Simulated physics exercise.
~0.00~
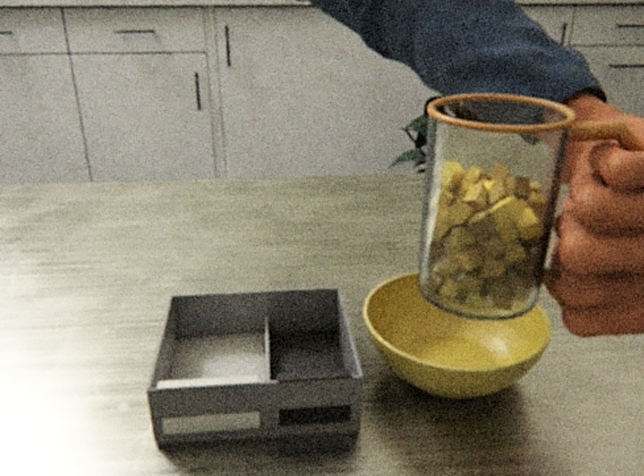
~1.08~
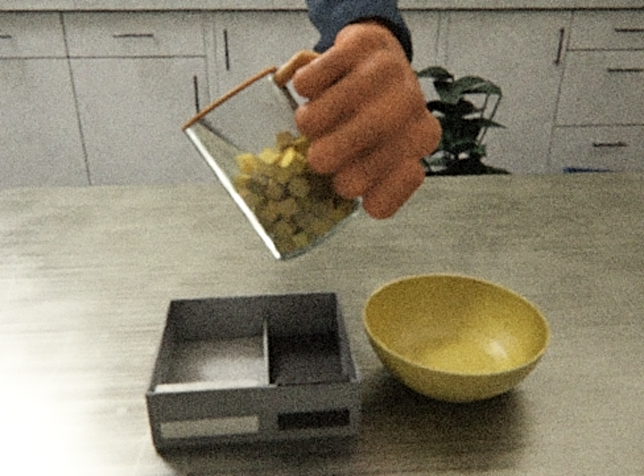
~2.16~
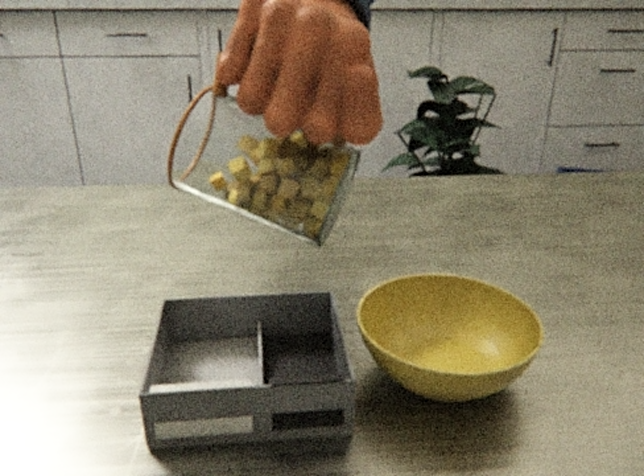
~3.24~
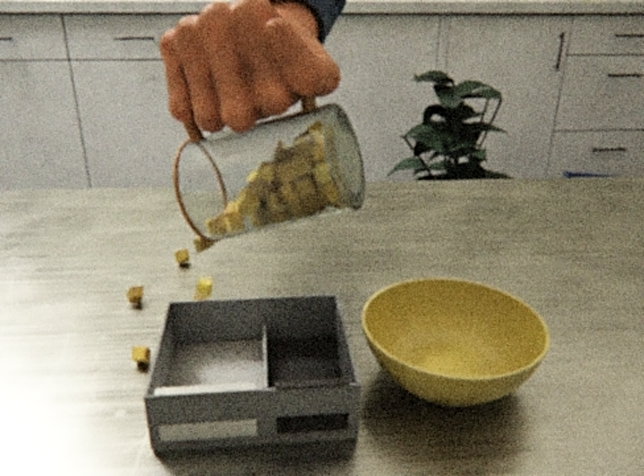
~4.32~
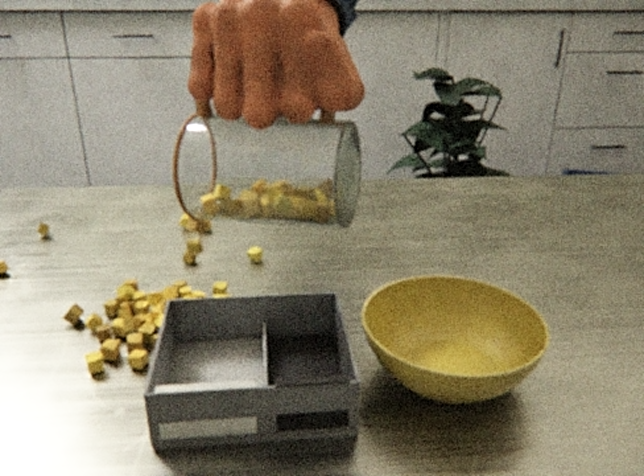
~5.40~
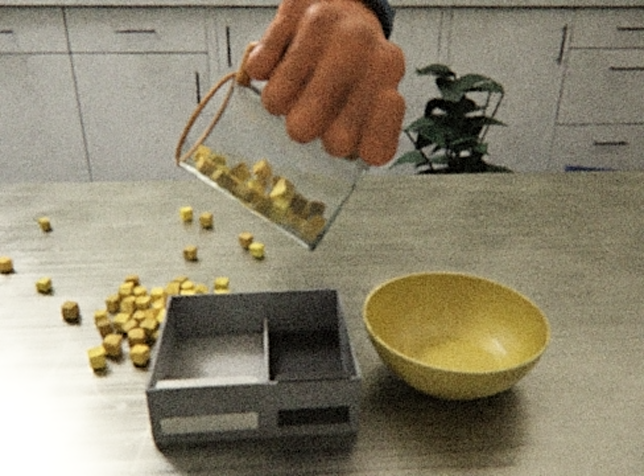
A hand tipping yellow cubes from a clear cup, spilling most onto the table behind the divided tin, then tilting back partway.
